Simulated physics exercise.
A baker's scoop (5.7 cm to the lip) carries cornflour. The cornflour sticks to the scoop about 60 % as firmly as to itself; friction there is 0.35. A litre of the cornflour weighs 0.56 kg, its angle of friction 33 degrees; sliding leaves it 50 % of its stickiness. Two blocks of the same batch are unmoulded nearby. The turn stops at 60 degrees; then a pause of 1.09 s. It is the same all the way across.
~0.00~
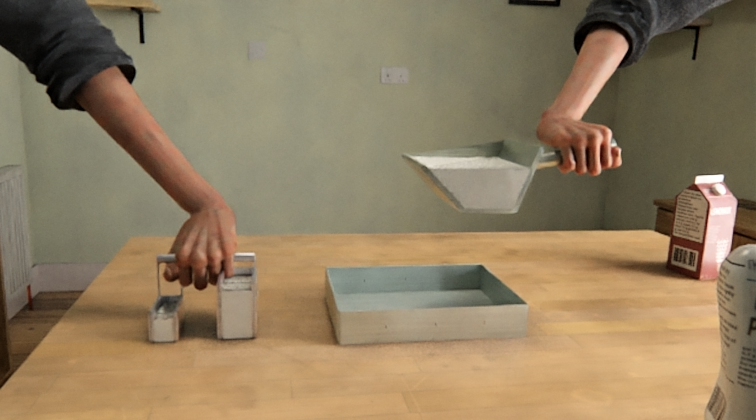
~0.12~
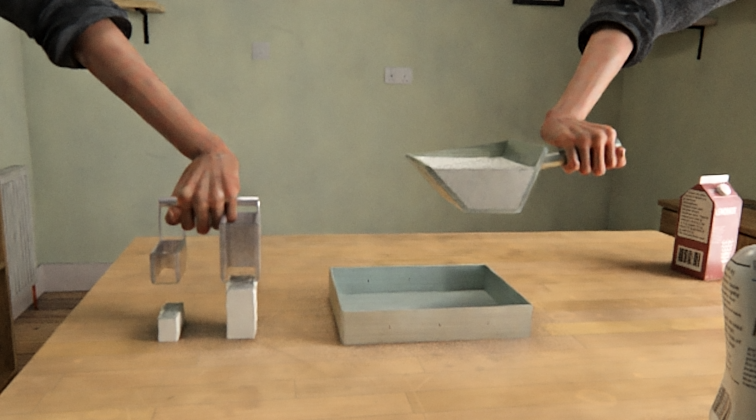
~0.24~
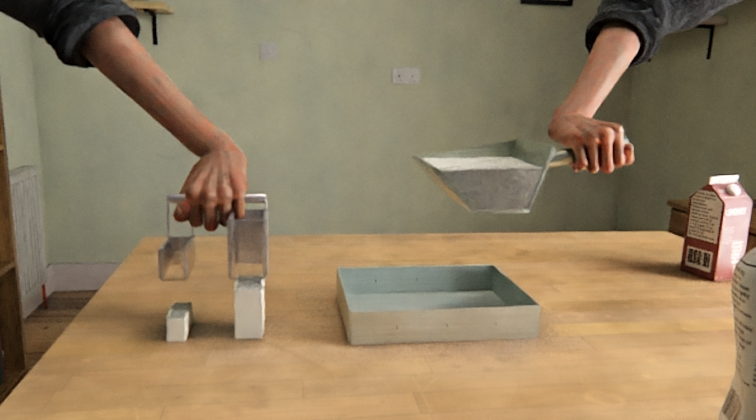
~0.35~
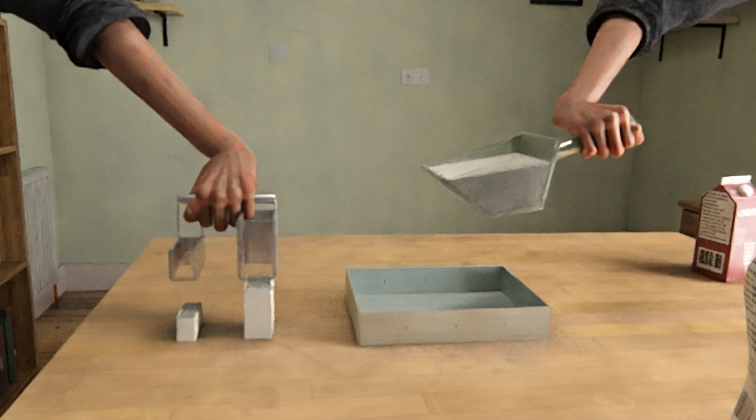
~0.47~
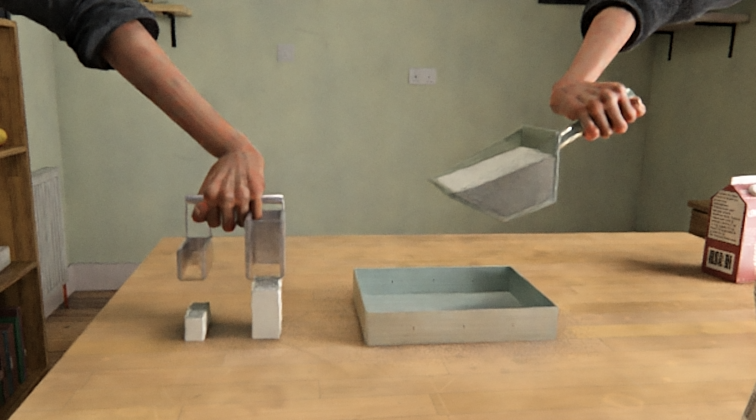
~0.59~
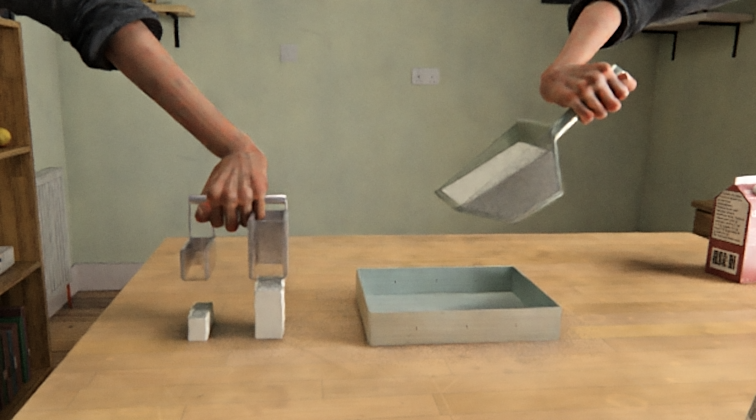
The clip opens with one hand holding a scoop of white cornflour above a shallow tray on a wooden table, the other gripping a paired mould at left. The left hand lifts the mould off two white blocks, one short and one taller. Then the right hand steadily tilts the scoop down toward the left.
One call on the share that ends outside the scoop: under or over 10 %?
Expect under 10 %.
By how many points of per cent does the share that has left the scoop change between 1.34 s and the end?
Near 0 %.
After 0.81 s, the scoop is at 54 degrees and 0 % has left it.
After 1.08 s, the scoop is at 60 degrees and 0 % has left it.
After 1.34 s, the scoop is at 60 degrees and 0 % has left it.
After 1.61 s, the scoop is at 60 degrees and 0 % has left it.
After 1.72 s, at the end, the scoop is at 60 degrees and 0 % has left it.
